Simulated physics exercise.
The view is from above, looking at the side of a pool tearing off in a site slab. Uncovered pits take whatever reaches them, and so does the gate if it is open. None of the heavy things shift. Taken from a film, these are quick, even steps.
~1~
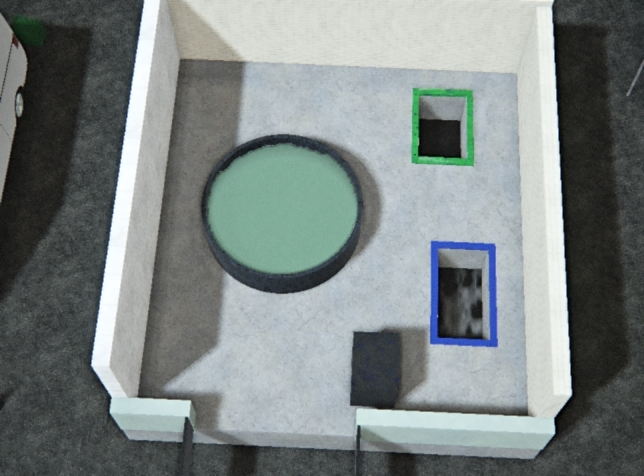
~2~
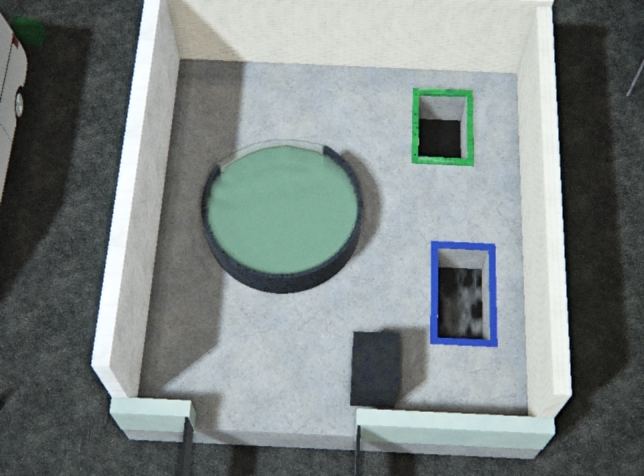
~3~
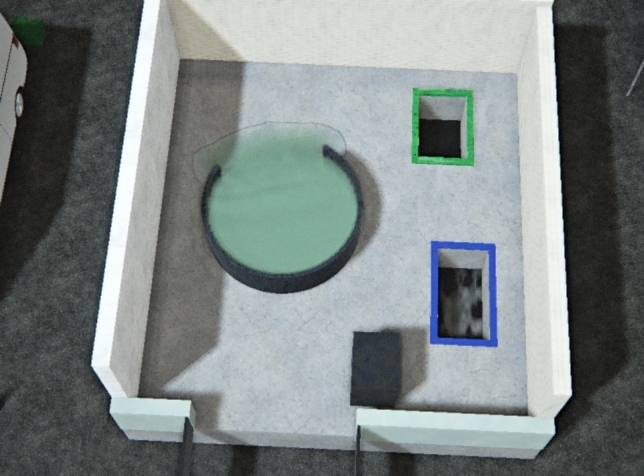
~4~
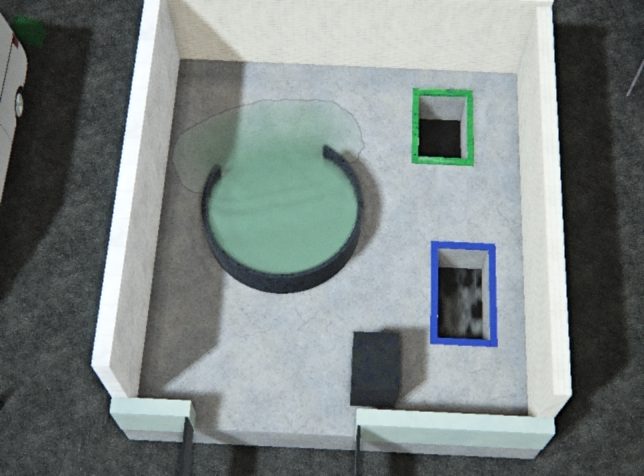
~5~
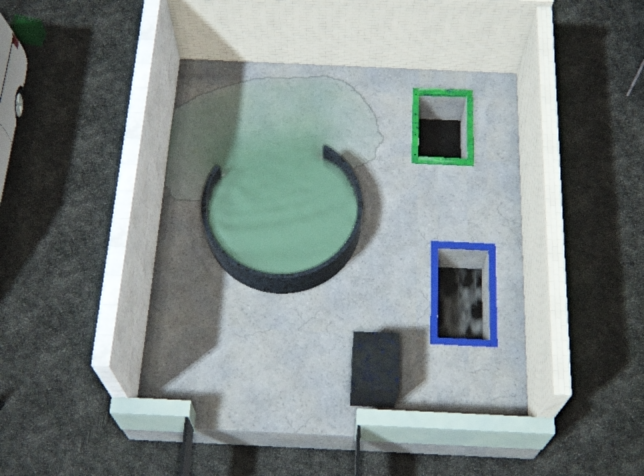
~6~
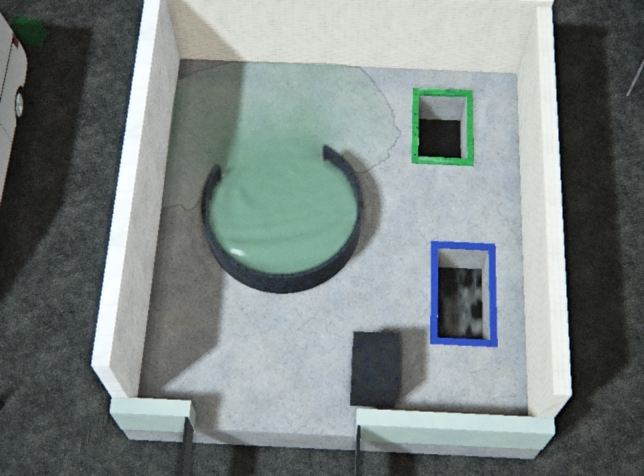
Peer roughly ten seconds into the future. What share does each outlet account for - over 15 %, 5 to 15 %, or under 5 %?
In the end I'd say the gate drains a fair bit - five to fifteen per cent; I'd say the blue pit drains a fair bit - five to fifteen per cent; I'd say the green pit drains a lot - upwards of fifteen per cent.
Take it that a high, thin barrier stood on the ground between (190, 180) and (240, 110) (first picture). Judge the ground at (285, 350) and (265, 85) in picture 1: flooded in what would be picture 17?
Going by the list, I'd say kept clear of the flood, then reached by the flood.
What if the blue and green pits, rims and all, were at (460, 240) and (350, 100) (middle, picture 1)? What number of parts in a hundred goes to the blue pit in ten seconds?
The blue pit receives 2 per cent.
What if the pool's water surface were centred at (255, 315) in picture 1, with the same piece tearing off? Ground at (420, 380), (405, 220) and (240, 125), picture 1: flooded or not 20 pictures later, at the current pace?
In sequence: Unflooded, next unflooded, then inundated.
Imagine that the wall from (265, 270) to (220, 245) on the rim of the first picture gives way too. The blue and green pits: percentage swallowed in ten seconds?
I'd say the blue pit gets around 2 percent and the green pit around 0 percent.
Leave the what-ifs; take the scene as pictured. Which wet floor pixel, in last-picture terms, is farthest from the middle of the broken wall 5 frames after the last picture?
I'd say at around (447, 75).
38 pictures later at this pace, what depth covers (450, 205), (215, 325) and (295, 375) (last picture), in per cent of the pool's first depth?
My figures are about 8, 6 and 2 percent.
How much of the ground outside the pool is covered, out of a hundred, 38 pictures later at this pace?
That's roughly 70 per cent.
A moment on, water covers 25 % of the floor; the gate 0 %, the blue pit 0 %, the green pit 0 %.
Next, water covers 30 % of the floor; the gate 0 %, the blue pit 0 %, the green pit 0 %.
Then, water covers 40 % of the floor; the gate 0 %, the blue pit 0 %, the green pit 4 %.
Later, water covers 70 % of the floor; the gate 2 %, the blue pit 3 %, the green pit 15 %.
In the end, water covers 95 % of the floor; the gate 8 %, the blue pit 10 %, the green pit 21 %.
